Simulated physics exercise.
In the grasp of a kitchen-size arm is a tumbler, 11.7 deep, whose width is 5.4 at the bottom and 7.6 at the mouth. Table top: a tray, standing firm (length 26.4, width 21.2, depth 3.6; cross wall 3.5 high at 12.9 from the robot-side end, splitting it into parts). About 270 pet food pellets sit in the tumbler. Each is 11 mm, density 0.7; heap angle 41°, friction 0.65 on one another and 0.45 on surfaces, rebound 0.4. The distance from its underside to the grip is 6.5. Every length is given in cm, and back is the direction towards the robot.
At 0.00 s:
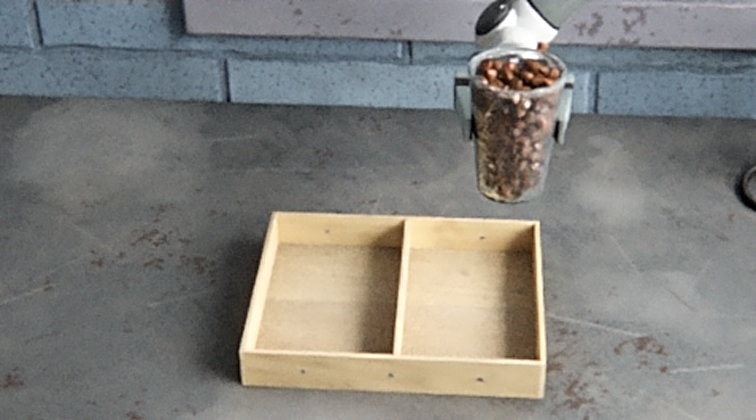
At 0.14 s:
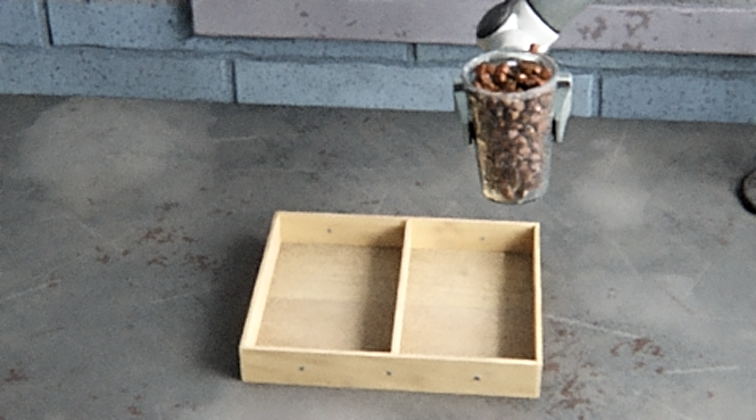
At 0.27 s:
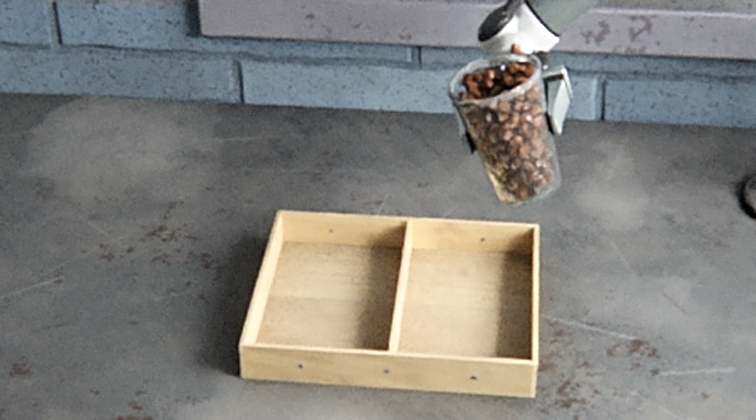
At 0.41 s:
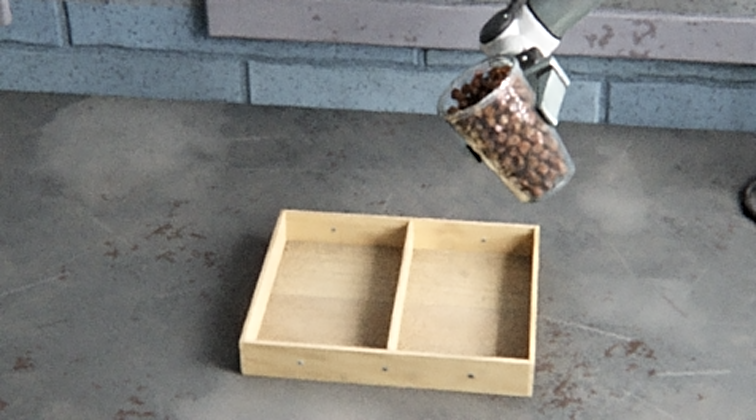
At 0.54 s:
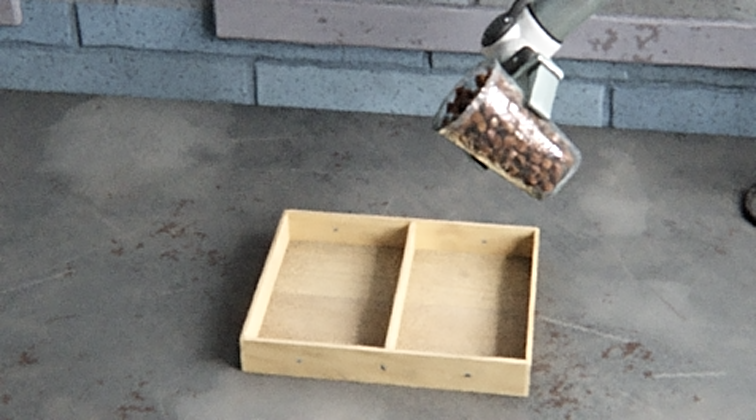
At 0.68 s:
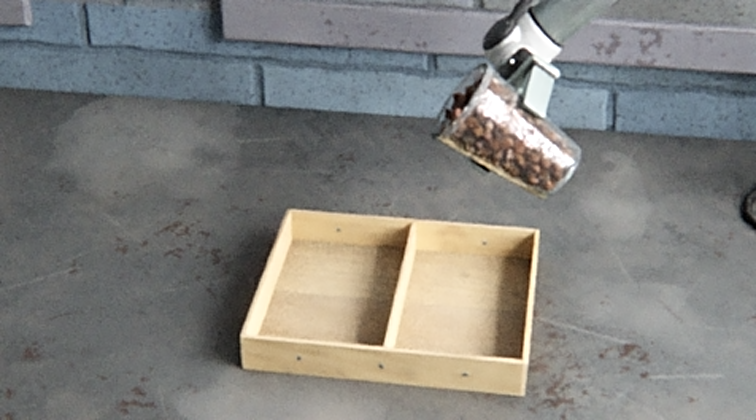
A robotic arm at the upper right grips a clear tumbler full of brown pellets, seen from slightly above over a mottled grey table top backed by a blue brick wall. Below it sits an empty, pale wooden tray split into two compartments by a cross wall. The arm tilts the upright tumbler steadily leftward until it leans well over, the pellets staying inside, while the view drifts slightly.
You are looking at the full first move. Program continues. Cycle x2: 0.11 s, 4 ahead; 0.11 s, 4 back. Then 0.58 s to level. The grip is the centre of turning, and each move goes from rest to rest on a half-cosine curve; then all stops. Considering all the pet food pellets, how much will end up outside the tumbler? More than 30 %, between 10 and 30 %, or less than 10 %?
Between 10 and 30 %.
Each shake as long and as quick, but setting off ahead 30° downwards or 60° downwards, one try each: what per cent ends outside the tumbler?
Try one gives about 5 in a hundred, try two about 0 in a hundred.
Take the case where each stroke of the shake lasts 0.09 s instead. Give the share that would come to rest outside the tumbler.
Roughly 30 percent then.
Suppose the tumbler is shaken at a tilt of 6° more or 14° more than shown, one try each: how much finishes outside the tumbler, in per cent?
First try near 30 %, second near 40 %.
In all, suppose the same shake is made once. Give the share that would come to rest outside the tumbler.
10 %.
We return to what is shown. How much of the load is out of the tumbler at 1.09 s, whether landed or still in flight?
15 %.
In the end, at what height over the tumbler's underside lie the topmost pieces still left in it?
Height at rest: Approx. 12.5 cm.
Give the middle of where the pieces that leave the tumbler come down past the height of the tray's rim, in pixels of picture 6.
Their middle lies around (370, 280).
After 1.09 s, tilted 54° forward, highest piece 25 above the table; 230 in the tumbler, 22 in the far-side part, 3 in the robot-side part, 15 in flight or on a rim.
After 1.50 s, tilted 15° forward, highest piece 27 above the table; 219 in the tumbler, 40 in the far-side part, 11 in the robot-side part.
After 1.90 s, level, highest piece 28 above the table; 219 in the tumbler, 40 in the far-side part, 11 in the robot-side part.
After 2.95 s, level, highest piece 28 above the table; 219 in the tumbler, 40 in the far-side part, 11 in the robot-side part.
In the end, 219 in the tumbler, 40 in the far-side part, 11 in the robot-side part. That is 19 % outside the tumbler.
